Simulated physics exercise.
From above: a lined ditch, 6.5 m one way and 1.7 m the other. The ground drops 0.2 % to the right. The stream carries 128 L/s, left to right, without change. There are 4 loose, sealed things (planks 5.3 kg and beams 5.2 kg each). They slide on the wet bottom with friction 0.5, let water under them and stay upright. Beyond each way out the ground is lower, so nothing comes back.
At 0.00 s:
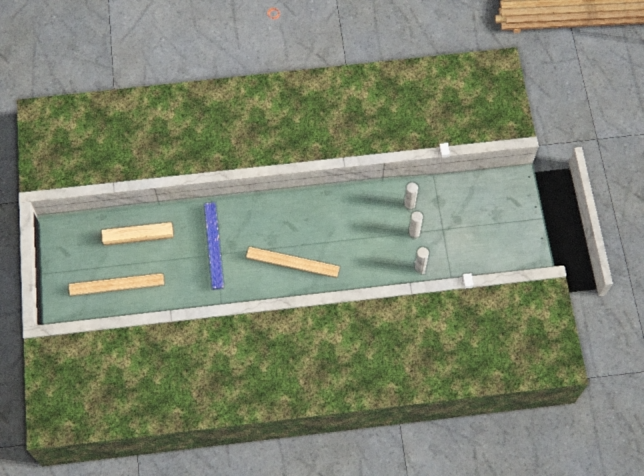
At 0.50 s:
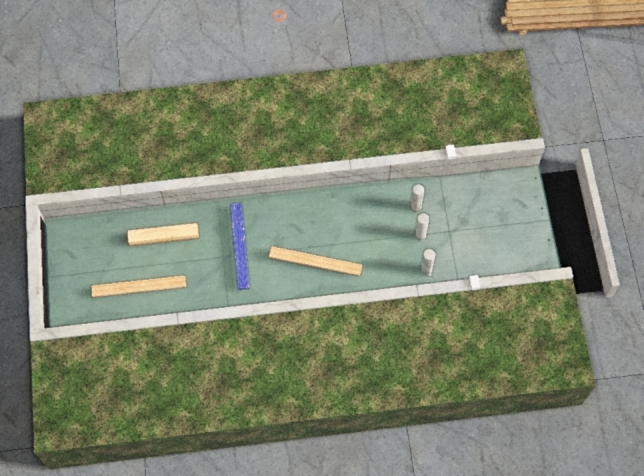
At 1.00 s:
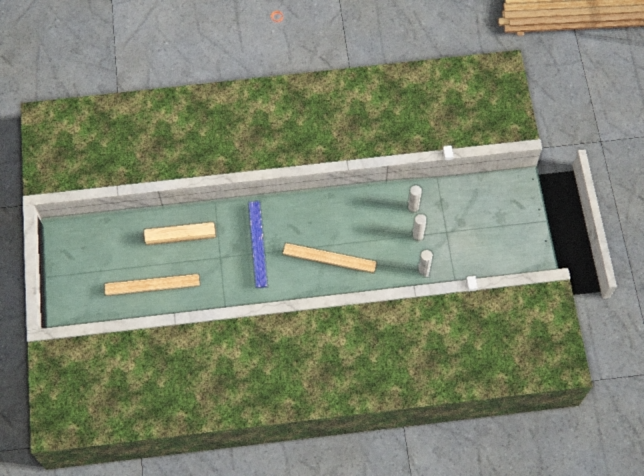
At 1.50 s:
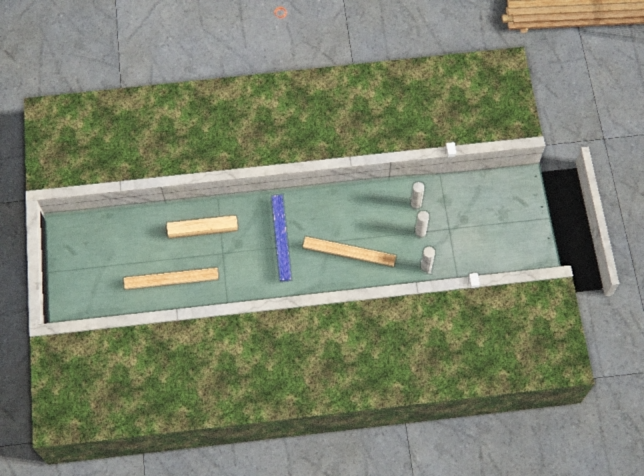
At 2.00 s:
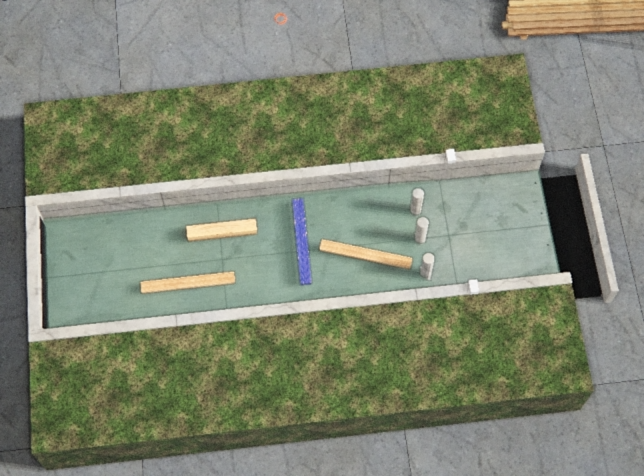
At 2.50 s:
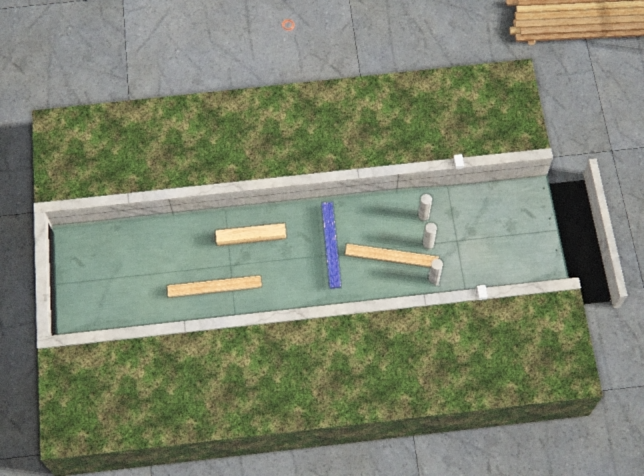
A blue plank and three pale wooden pieces drifted slowly to the right together along a shallow, water-filled channel between grassy banks, and one wooden piece came up against the lowest of three small posts.
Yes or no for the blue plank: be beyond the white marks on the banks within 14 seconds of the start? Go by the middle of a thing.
Blue plank stays short.
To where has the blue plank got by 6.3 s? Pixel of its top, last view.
Around (416, 232).
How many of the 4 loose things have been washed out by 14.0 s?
By then 1.
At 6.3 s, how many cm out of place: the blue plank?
About 250 cm.
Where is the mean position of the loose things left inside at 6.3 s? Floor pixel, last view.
Near (382, 246).
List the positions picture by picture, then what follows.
The blue plank at (214, 245) floats; 13 cm deep round most things; 0 of 4 have shifted, in the first frame.
The blue plank at (240, 245), afloat, 26 cm from its start; 14 cm deep round most things; 4 of 4 have shifted, in the second frame.
The blue plank at (258, 243) floats, 53 cm from its start; about 1380 L in view; 4 of 4 have shifted, in the third frame.
The blue plank at (281, 237) floats, 80 cm from its start; about 1380 L in view; 4 of 4 have shifted, in the fourth frame.
The blue plank at (302, 240), afloat, 108 cm from its start; about 1380 L in view; 4 of 4 have shifted, in the fifth frame.
The blue plank at (331, 244) floats, 136 cm from its start; about 1380 L in view; 4 of 4 have shifted, in the sixth frame.
After 3.5 s the blue plank is near (374, 238), 1.9 m from its start, afloat; 0 of 4 are over the mark; 4 afloat.
After 6.3 s the blue plank is near (416, 232), 2.5 m from its start, afloat; 1 of 4 are over the mark; 3 afloat.
After 10.0 s the blue plank is near (416, 232), 2.5 m from its start, afloat; 1 of 4 are over the mark; 3 afloat.
After 14.0 s the blue plank is near (416, 232), 2.5 m from its start, afloat; 1 of 4 are over the mark; 3 afloat.
